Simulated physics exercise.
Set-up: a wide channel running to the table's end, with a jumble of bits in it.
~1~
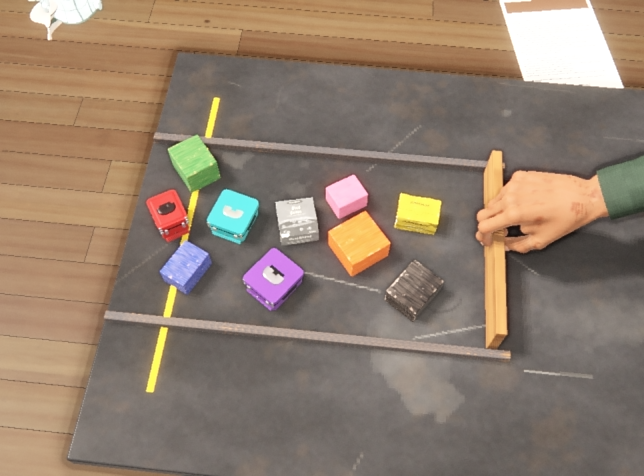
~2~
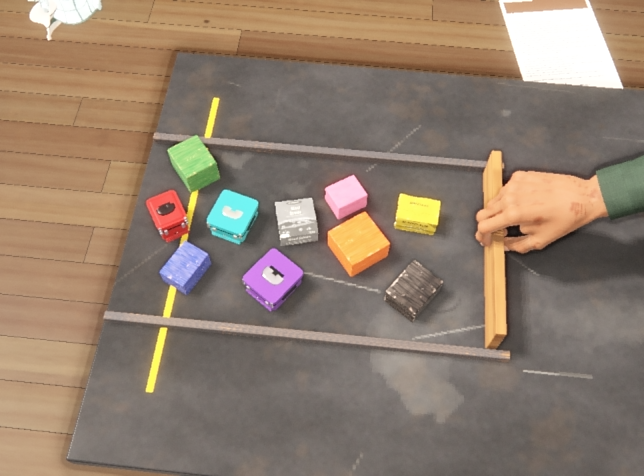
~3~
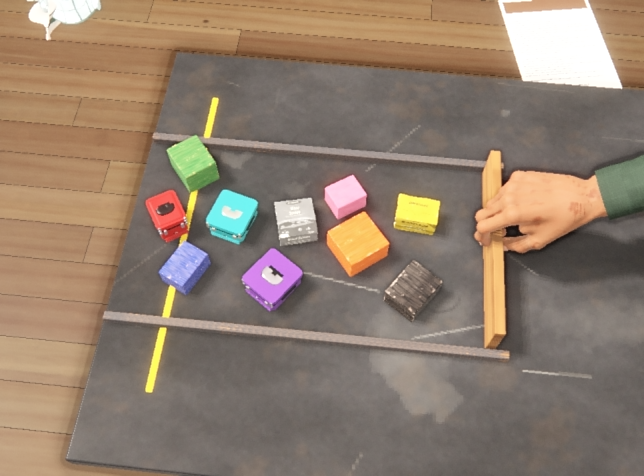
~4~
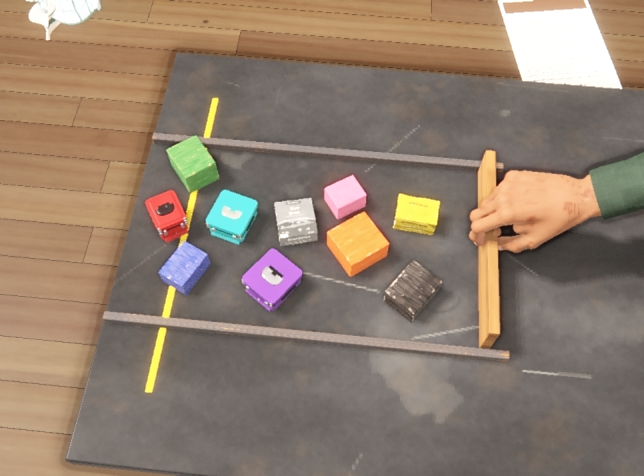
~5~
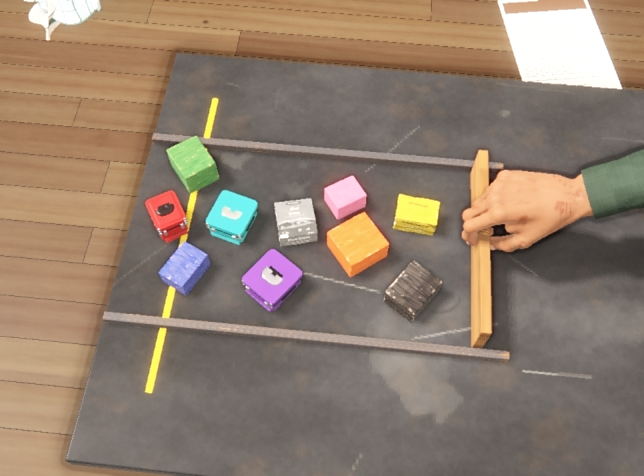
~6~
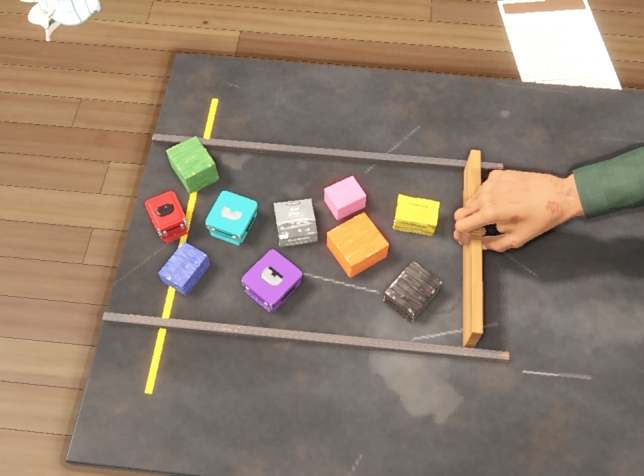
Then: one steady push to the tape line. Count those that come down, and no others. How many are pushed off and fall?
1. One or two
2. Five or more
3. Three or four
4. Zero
3.
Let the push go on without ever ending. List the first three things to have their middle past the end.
Order, earliest first: Red case, turquoise case, blue block.
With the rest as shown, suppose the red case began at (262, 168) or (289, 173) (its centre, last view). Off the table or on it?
In the two tries the red case is not knocked off and is not knocked off, in that order.
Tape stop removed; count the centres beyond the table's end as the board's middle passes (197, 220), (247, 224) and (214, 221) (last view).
In that order 3, 1 and 3.
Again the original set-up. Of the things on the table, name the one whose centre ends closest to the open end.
The purple case.
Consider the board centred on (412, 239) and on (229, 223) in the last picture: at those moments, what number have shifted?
First position 2; second position 10.
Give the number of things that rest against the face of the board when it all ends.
4 of them.
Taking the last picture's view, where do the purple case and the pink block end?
First object about (114, 280); second object about (186, 160).
Soon after, none off yet; red case at rest near (168, 217); green block at rest near (193, 165); blue block at rest near (185, 269).
Then, none off yet; red case moved about its own width near (139, 219); green block at rest near (193, 165); blue block moved a little near (170, 269).
At rest, the number that fall off is three or four; fallen, grey box, turquoise case, blue block and red case.
